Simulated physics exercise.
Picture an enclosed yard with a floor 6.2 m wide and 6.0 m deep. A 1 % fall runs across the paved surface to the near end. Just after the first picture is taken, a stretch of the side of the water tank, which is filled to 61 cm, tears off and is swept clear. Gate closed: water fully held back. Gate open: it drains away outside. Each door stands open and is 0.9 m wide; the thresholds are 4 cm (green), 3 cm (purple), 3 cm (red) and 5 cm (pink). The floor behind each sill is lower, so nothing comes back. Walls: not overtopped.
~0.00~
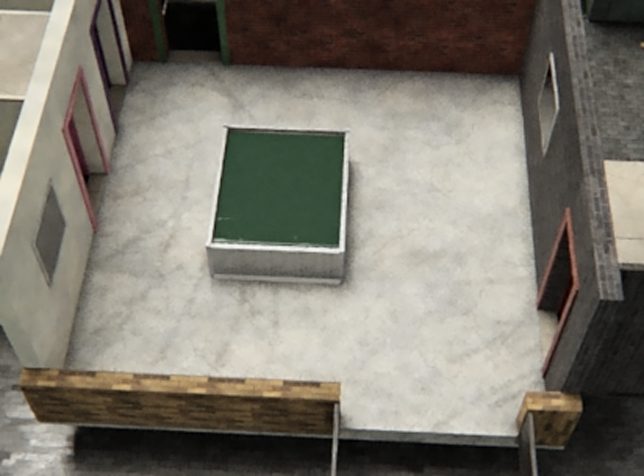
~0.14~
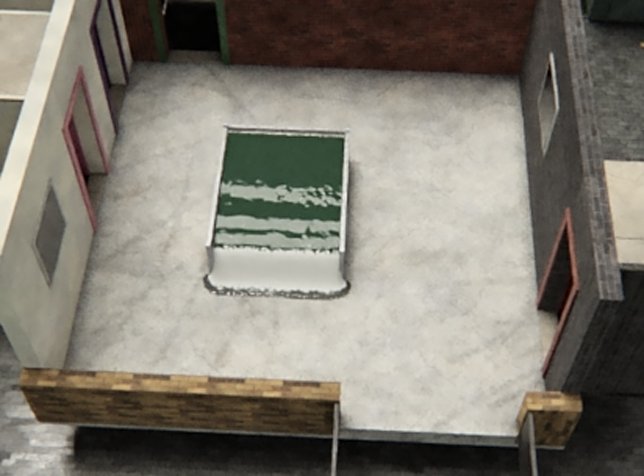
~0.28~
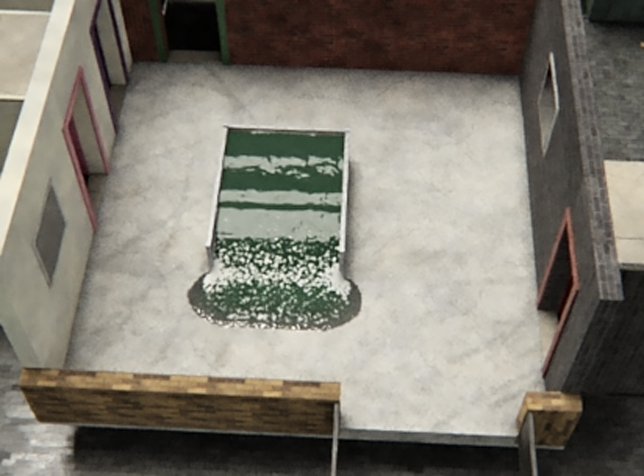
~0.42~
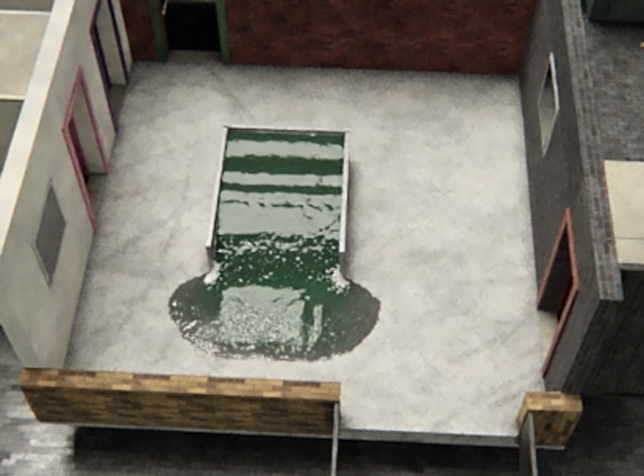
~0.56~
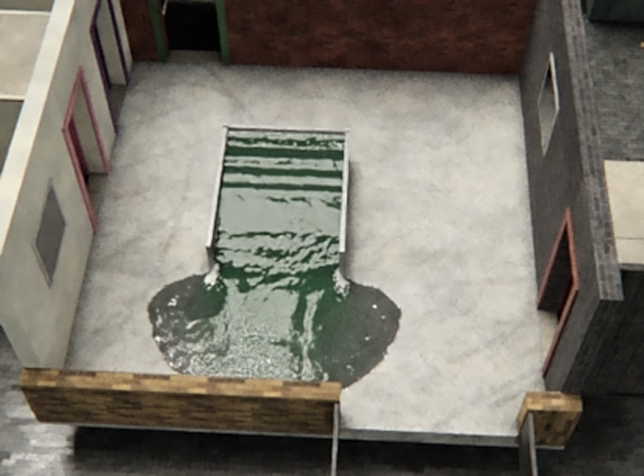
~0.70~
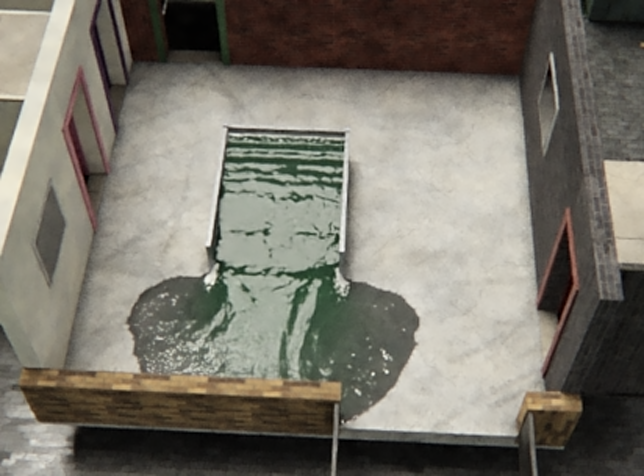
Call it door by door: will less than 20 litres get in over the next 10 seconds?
Green door - no, 20 litres or more; purple door - no, 20 litres or more; red door - no, 20 litres or more; pink door - yes, less.
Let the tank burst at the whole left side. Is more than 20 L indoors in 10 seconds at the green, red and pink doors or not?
Door by door - green: Out of bounds, red: Out of bounds, pink: Out of bounds.
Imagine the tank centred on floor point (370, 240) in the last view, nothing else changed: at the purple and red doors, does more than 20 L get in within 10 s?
So the purple door keeps within it and the red door keeps within it.
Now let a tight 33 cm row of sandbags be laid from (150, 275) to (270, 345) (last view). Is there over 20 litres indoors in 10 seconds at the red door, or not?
Result at red: Limit broken.
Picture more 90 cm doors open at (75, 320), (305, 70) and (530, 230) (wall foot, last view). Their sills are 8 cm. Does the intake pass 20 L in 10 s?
Check each in turn: The first succeeds, the second fails, the third fails.
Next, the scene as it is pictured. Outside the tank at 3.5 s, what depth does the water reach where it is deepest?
Up to near 28 cm.
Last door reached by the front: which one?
I'd say the green one.
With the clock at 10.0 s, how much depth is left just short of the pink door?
4.0 cm.
After 1.4 s water covers 25 % of the floor and is deepest (42 cm) near (271, 393); green door not reached, purple door not reached, red door not reached, pink door not reached.
After 2.2 s water covers 25 % of the floor and is deepest (43 cm) near (72, 397); green door not reached, purple door not reached, red door not reached, pink door not reached.
After 3.5 s water covers 50 % of the floor and is deepest (28 cm) near (58, 396); green door not reached, purple door not reached, red door 10 cm at the sill, 5 L in, pink door 5 cm at the sill, 0 L in.
After 6.0 s water covers 70 % of the floor and is deepest (12 cm) near (174, 78); green door 13 cm at the sill, 43 L in, purple door 3 cm at the sill, 0 L in, red door 7 cm at the sill, 62 L in, pink door 5 cm at the sill, 0 L in.
After 10.0 s water covers 100 % of the floor and is deepest (6 cm) near (138, 147); green door 6 cm at the sill, 108 L in, purple door 6 cm at the sill, 34 L in, red door 4 cm at the sill, 85 L in, pink door 4 cm at the sill, 0 L in.
